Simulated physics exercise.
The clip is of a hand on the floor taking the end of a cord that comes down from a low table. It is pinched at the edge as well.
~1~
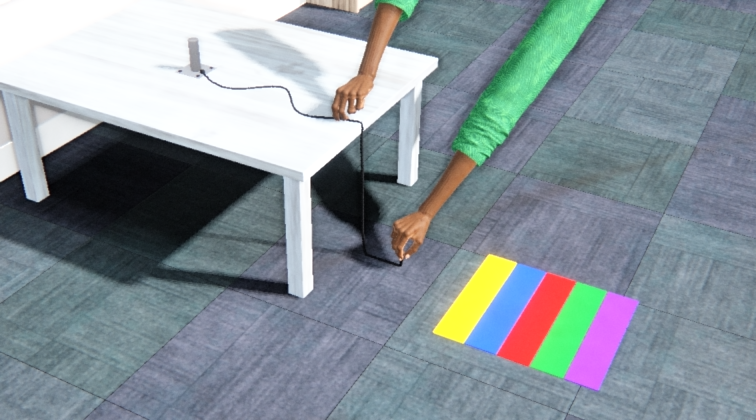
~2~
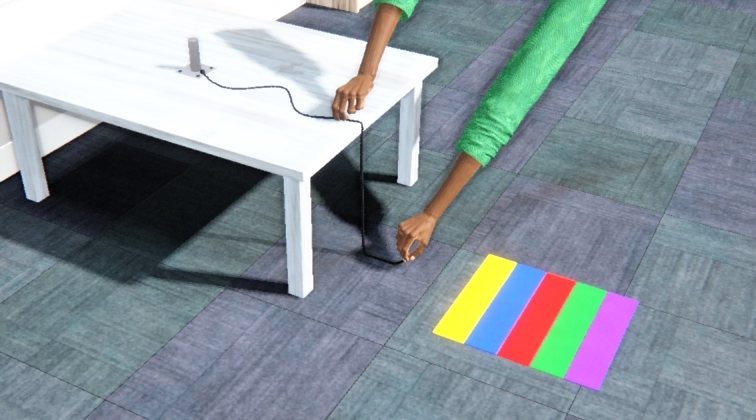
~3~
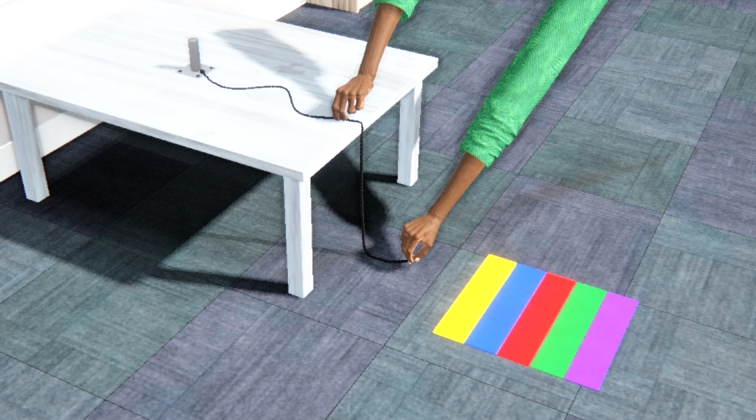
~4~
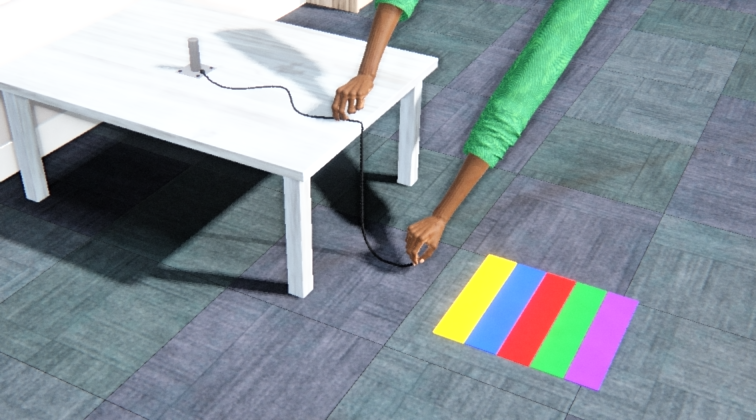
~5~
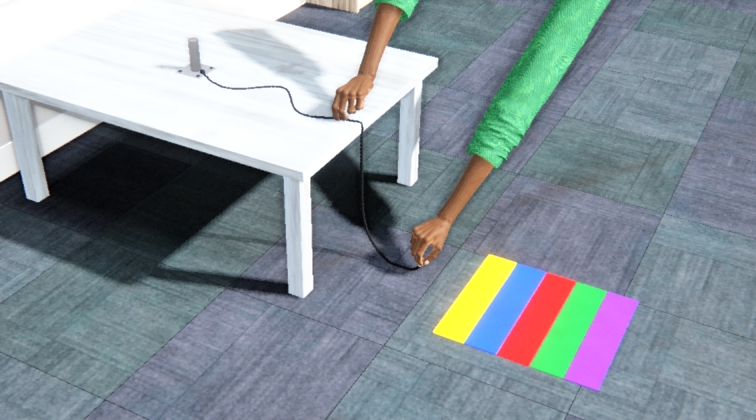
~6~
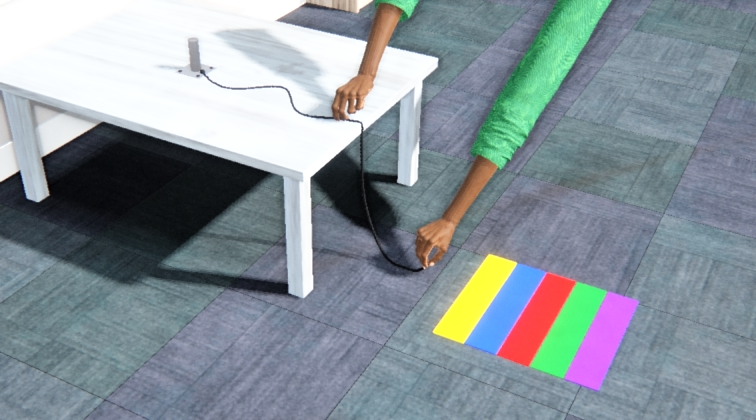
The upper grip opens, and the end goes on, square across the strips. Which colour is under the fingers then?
The red one.
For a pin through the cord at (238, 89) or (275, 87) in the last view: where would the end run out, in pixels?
Near (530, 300) and (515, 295).
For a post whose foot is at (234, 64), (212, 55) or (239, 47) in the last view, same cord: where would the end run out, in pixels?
About (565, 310), (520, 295) and (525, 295).
Soon after, end near (487, 283); over yellow.
Then, end near (518, 294); over blue.
At full stretch, end near (537, 300); over red. It halts on the red strip.
